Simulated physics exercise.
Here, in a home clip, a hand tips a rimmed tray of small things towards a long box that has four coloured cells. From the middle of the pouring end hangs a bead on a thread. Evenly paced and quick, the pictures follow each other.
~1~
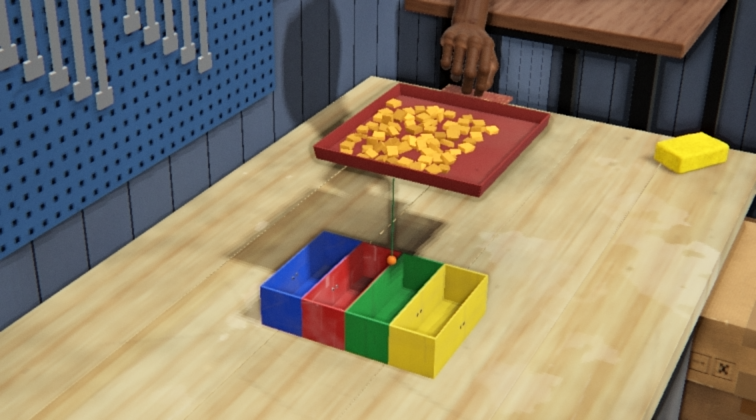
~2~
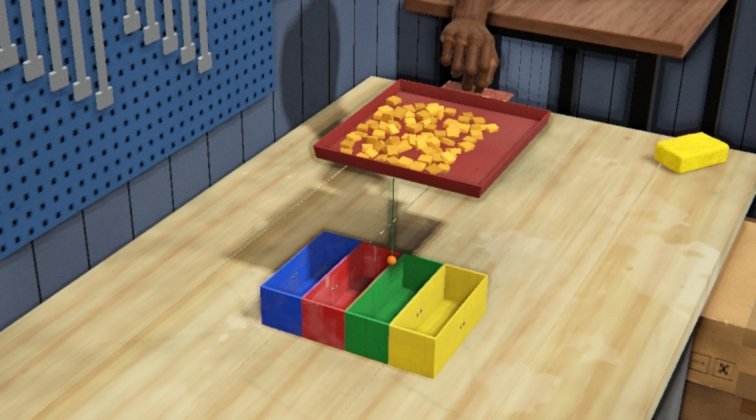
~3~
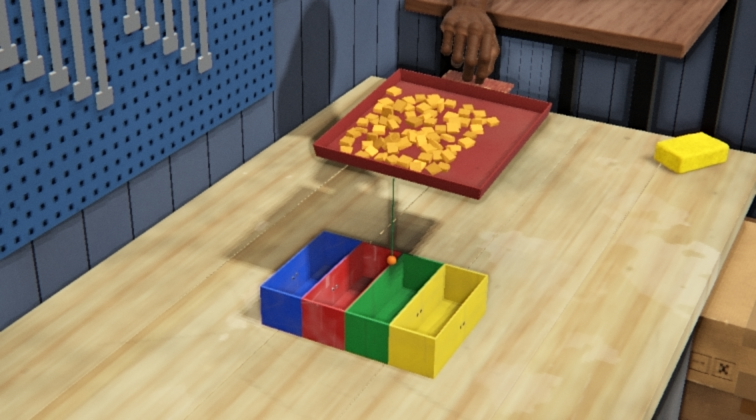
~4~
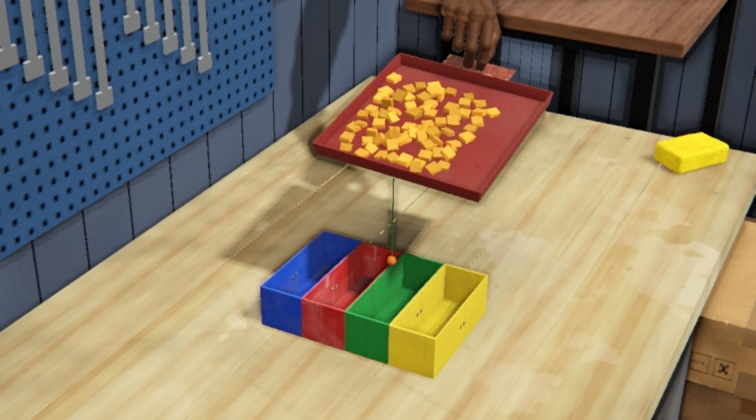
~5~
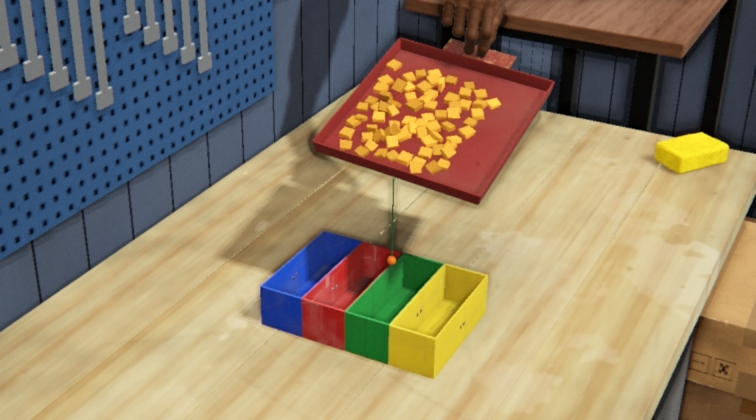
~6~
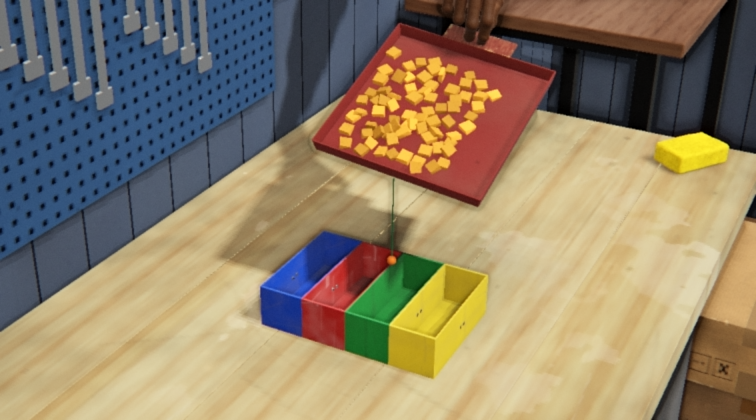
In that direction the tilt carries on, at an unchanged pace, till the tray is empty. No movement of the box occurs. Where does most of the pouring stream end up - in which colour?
In the yellow one.
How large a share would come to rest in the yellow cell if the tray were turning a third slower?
Estimate: Some 40 %.
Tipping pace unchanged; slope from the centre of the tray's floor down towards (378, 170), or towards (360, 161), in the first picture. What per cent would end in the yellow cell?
About 0 %, then 0 %.
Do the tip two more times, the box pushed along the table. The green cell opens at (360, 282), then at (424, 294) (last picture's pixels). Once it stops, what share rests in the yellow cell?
About 40 per cent, then about 40 per cent.
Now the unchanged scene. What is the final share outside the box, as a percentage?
About 20 per cent.
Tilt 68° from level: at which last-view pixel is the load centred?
I'd mark the middle close to (423, 158).
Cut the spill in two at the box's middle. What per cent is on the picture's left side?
About 10 per cent.
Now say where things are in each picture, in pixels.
Corners of the pouring end at (317, 145) and (480, 184), level; middle of the load at (409, 140), small crackers; bead on its thread at (392, 260); blue cell at (282, 308); red cell at (324, 321); green cell at (367, 334); yellow cell at (412, 348), in the first picture.
Corners of the pouring end at (317, 145) and (480, 185), level; middle of the load at (409, 138), in the second picture.
Corners of the pouring end at (316, 144) and (479, 187), tipped barely, lowest at the right corner; middle of the load at (409, 134), in the third picture.
Corners of the pouring end at (316, 142) and (479, 190), tipped a little, lowest at the right corner; middle of the load at (409, 128), in the fourth picture.
Corners of the pouring end at (316, 140) and (479, 194), tipped clearly, lowest at the right corner; middle of the load at (409, 122), in the fifth picture.
Corners of the pouring end at (315, 139) and (479, 197), tipped clearly, lowest at the right corner; middle of the load at (409, 116); blue cell at (282, 308); red cell at (324, 321); green cell at (367, 334); yellow cell at (412, 348), in the sixth picture.
Soon, tray tipped steeply; nearly all on the tray; a stray few falling or outside the box.
A while on, tray tipped past a quarter turn; about a quarter on the tray; about a quarter in the yellow cell; a small part in the green cell; a stray few in the red cell; about a third falling or outside the box.
Towards the end, tray tipped past a quarter turn; about half in the yellow cell; about a quarter in the green cell; a small part in the red cell; about a quarter falling or outside the box.
Finally, tray tipped past a quarter turn; about half in the yellow cell; about a quarter in the green cell; a small part in the red cell; none in the blue cell; about a quarter outside the box.
